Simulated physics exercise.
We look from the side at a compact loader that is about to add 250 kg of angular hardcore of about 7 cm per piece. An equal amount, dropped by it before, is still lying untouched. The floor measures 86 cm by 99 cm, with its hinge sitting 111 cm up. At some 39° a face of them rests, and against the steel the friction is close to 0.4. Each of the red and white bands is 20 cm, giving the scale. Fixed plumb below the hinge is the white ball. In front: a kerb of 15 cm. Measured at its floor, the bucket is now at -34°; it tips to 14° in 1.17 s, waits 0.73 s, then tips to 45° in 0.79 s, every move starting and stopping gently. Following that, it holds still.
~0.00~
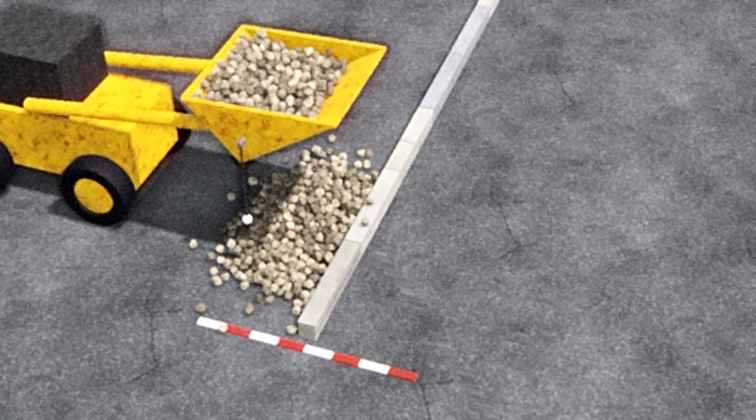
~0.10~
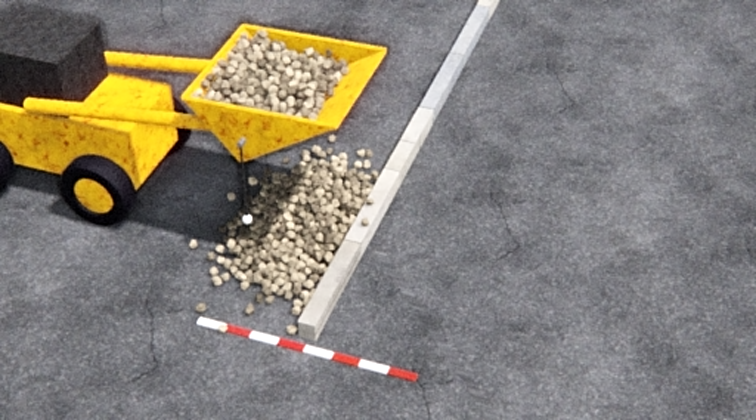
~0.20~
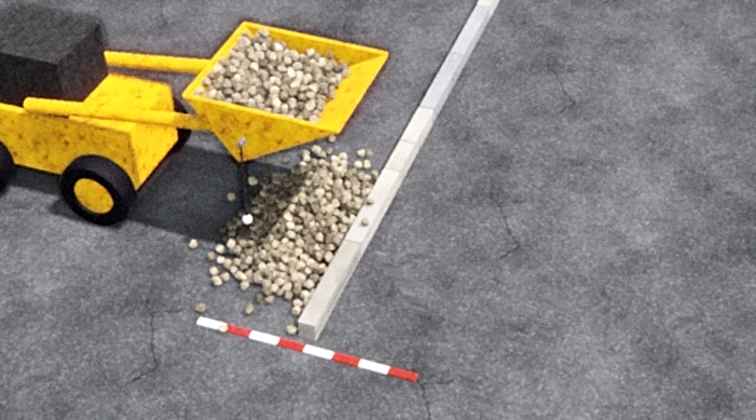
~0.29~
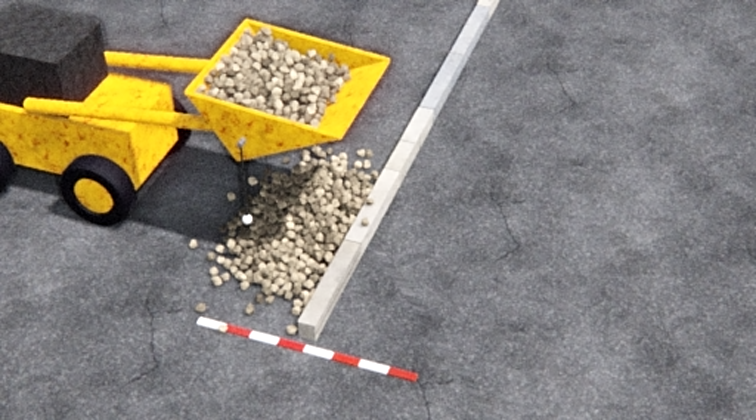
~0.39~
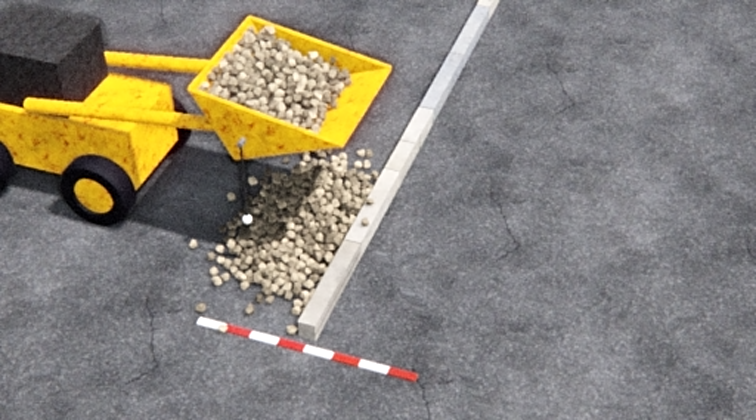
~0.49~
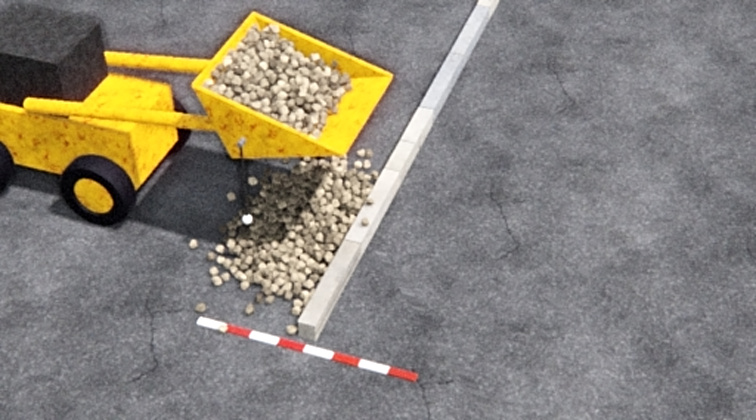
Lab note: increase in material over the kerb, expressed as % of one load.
Increase: 61 %.
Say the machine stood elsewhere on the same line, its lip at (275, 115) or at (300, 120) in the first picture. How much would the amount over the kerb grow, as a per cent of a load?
Close to 5 per cent, followed by close to 15 per cent.
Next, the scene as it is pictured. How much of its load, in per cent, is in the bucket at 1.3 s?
About 100 per cent is held.
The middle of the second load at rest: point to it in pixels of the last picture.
I'd point to about (382, 233).
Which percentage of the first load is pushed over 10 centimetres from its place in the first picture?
Around 0 in a hundred.
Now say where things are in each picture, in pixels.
In the first picture, the bucket is at -34°, its lip at (336, 125); the top of the load is at (259, 52). The earlier load is highest near (307, 198), 22 cm above ground level, 100 % on this side of the kerb.
In the second picture, lip at (336, 127), floor tilted -33°, highest stones at (260, 52); the stones move at 0.1 m/s on average.
In the third picture, lip at (338, 131), floor tilted -30°, highest stones at (258, 48); the stones move at 0.1 m/s on average.
In the fourth picture, lip at (340, 138), floor tilted -26°, highest stones at (257, 45); the stones move at 0.2 m/s on average.
In the fifth picture, the bucket is at -21°, its lip at (342, 146); the top of the load is at (260, 43); the stones move at 0.2 m/s on average.
In the sixth picture, lip at (344, 155), floor tilted -16°, highest stones at (255, 38); the stones move at 0.2 m/s on average.
After 0.9 s the floor is at 7°; in per cent of one load, 100 in the bucket, 100 on this side of the kerb; the foremost stones are at (346, 241).
After 1.3 s the floor is at 14°; in per cent of one load, 100 in the bucket, 100 on this side of the kerb; the foremost stones are at (348, 208).
After 3.1 s the floor is at 45°; in per cent of one load, 0 in the bucket, 146 on this side of the kerb, 54 over the kerb; the foremost stones are at (446, 282).
After 5.6 s the floor is at 45°; in per cent of one load, 0 in the bucket, 139 on this side of the kerb, 61 over the kerb; the foremost stones are at (475, 282). Net gain over the kerb, 61.
